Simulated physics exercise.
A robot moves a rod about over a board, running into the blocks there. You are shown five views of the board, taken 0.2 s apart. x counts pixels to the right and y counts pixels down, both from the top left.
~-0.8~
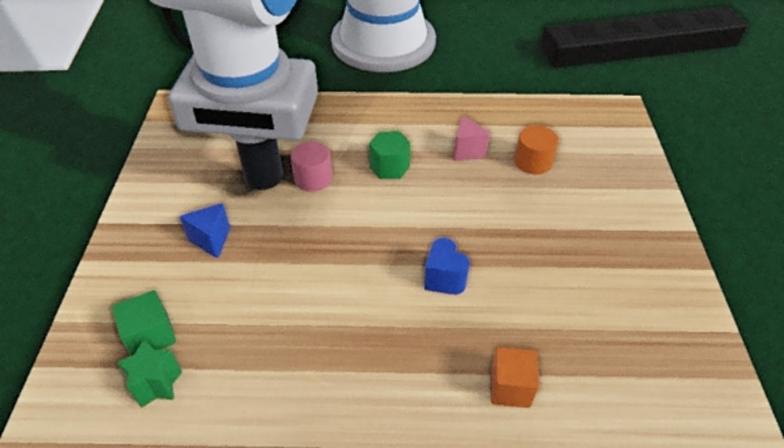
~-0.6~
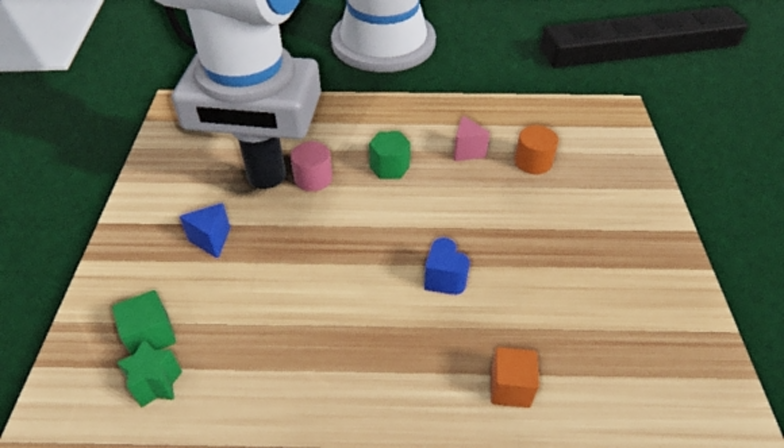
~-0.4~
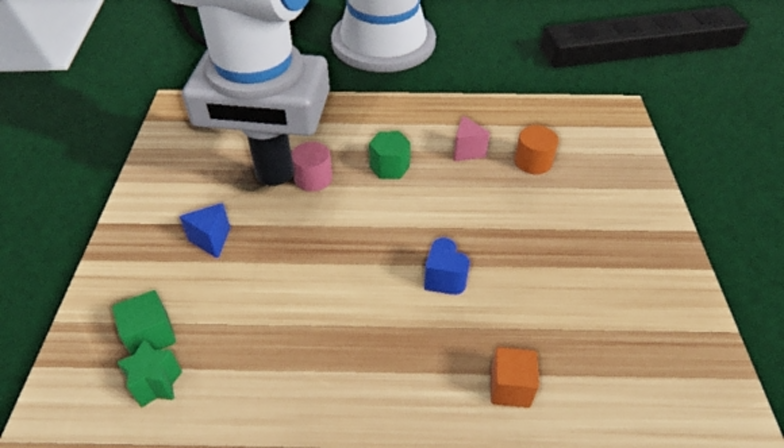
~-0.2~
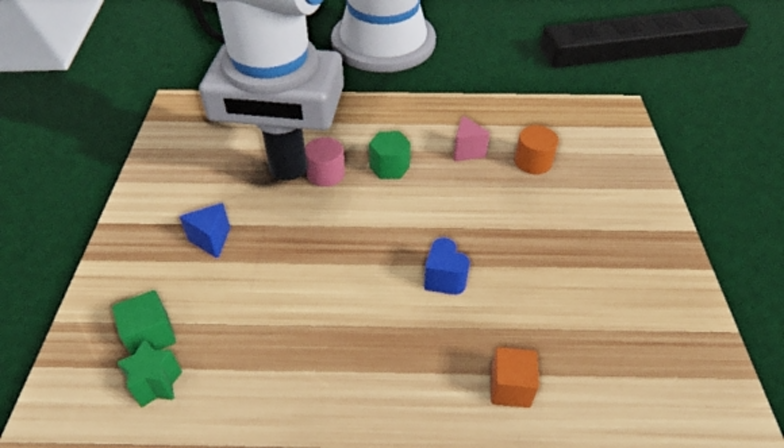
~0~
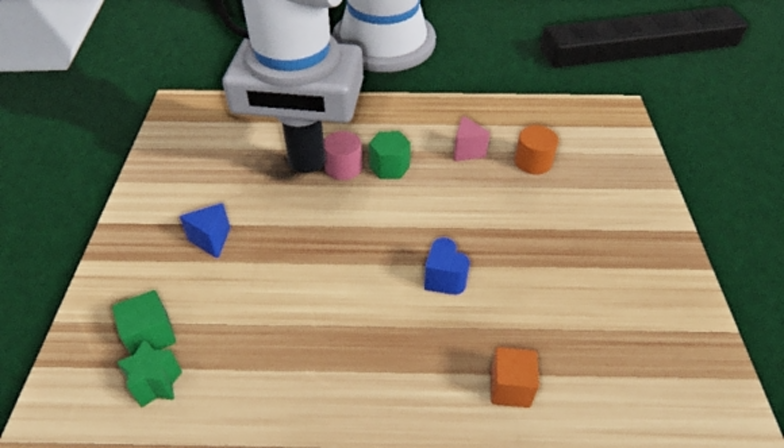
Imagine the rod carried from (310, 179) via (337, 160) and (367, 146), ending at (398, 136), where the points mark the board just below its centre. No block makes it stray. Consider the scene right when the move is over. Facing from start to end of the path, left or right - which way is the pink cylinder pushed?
Displaced right.
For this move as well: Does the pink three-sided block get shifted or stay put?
It stays.
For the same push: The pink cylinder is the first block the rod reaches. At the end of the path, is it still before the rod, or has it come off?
The block stays ahead.
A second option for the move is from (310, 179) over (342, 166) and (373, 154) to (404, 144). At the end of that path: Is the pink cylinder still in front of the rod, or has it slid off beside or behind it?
Prediction: Still leading.
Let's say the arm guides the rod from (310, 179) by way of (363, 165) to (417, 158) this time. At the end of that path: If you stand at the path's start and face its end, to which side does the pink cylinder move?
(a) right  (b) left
The correct letter is b.
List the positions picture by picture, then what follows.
In the first picture, lower end of the rod (264, 178), tops of blocks, pink cylinder (310, 154), green hexagonal block (390, 142), pink three-sided block (470, 128).
In the second picture, rod (267, 177), blocks as before.
In the third picture, rod (275, 174), blocks as before.
In the fourth picture, rod (289, 169), pink cylinder (323, 149).
In the fifth picture, rod (307, 162), pink cylinder (342, 143), green hexagonal block (390, 142), pink three-sided block (470, 128).
The first path, step by step. One third of the way, rod (336, 144); pink cylinder (372, 130); green hexagonal block (404, 143).
Two thirds of the way, rod (367, 130); pink cylinder (403, 119); green hexagonal block (414, 143), turned 35° clockwise.
At the end, rod (398, 119); pink cylinder (434, 114); green hexagonal block (414, 143), turned 35° clockwise; pink three-sided block not moved.
